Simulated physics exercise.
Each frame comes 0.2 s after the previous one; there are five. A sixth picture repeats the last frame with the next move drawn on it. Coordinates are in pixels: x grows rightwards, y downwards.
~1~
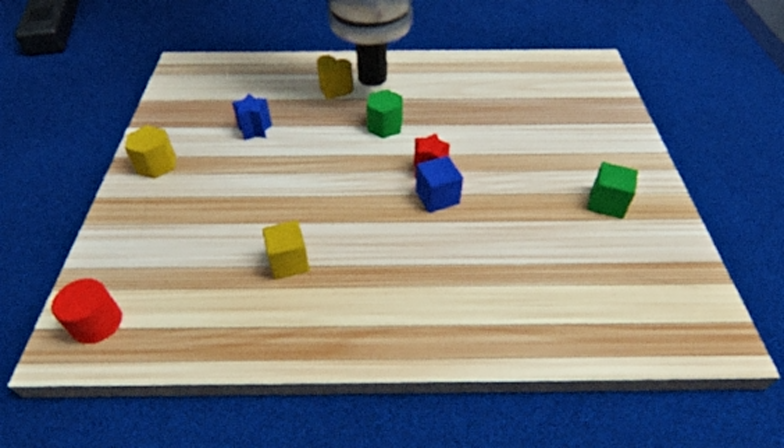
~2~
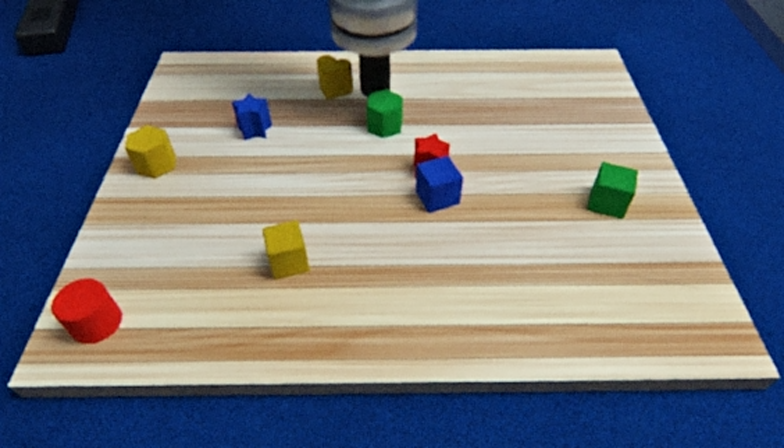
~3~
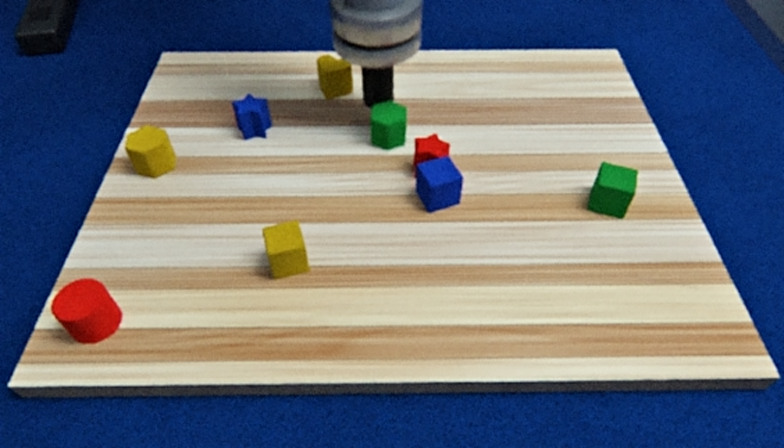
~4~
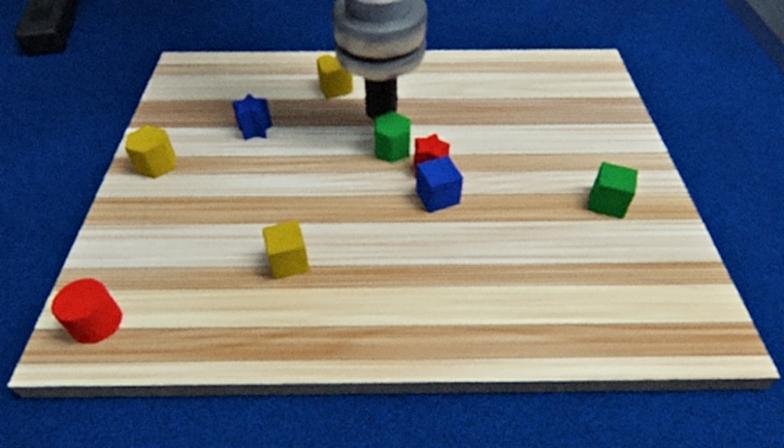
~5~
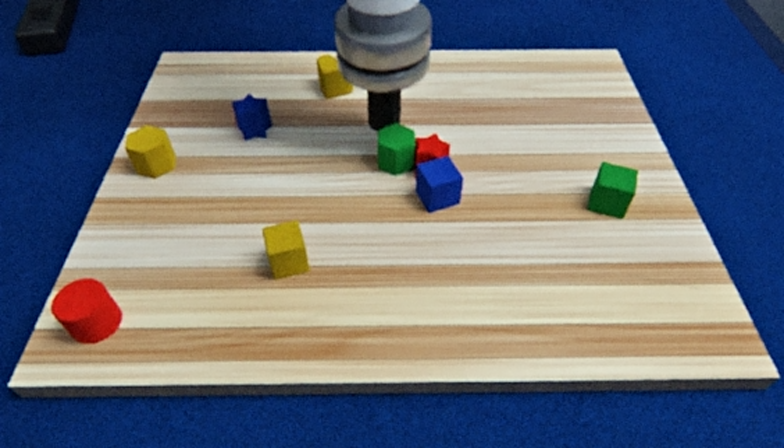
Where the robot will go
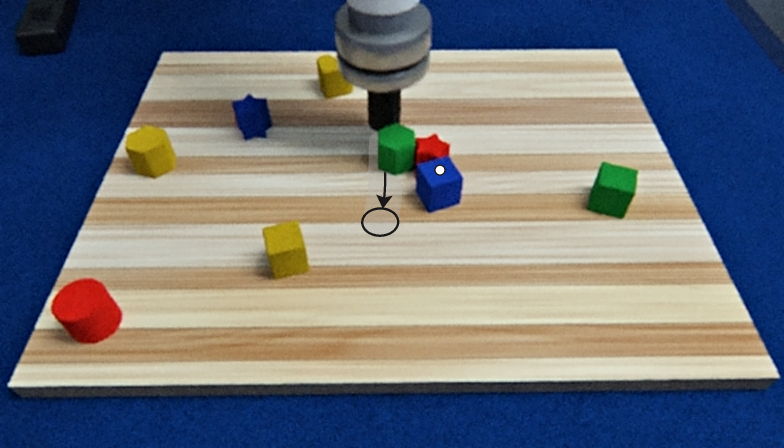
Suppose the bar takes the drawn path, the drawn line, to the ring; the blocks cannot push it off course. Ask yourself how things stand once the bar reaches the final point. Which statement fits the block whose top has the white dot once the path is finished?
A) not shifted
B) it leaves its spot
My answer is option B.
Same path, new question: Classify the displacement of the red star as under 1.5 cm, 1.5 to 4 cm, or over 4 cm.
Net shift: Below 1.5 cm.
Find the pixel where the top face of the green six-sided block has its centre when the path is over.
Roughly at (411, 217).
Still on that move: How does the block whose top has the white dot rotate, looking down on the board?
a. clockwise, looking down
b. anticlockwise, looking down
b - anticlockwise, looking down.
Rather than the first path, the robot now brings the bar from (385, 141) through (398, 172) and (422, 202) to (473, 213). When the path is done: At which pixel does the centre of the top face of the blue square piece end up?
At the end it should sit near (501, 210).
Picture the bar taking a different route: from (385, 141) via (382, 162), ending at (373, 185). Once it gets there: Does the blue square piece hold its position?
It seems not.
Drawn move, from (385, 141) by way of (385, 166) and (385, 192) to (380, 222); the dot is on the blue square piece.
On the path given first. One third of the way, bar (385, 148); green six-sided block (399, 162); blue square piece (441, 174), turned 15° anticlockwise.
Two thirds of the way, bar (384, 175); green six-sided block (403, 191), turned 15° anticlockwise; blue square piece (445, 181), turned 55° anticlockwise.
At the end, bar (380, 205); green six-sided block (411, 217), turned 50° anticlockwise; red star still; blue square piece (445, 181), turned 55° anticlockwise.
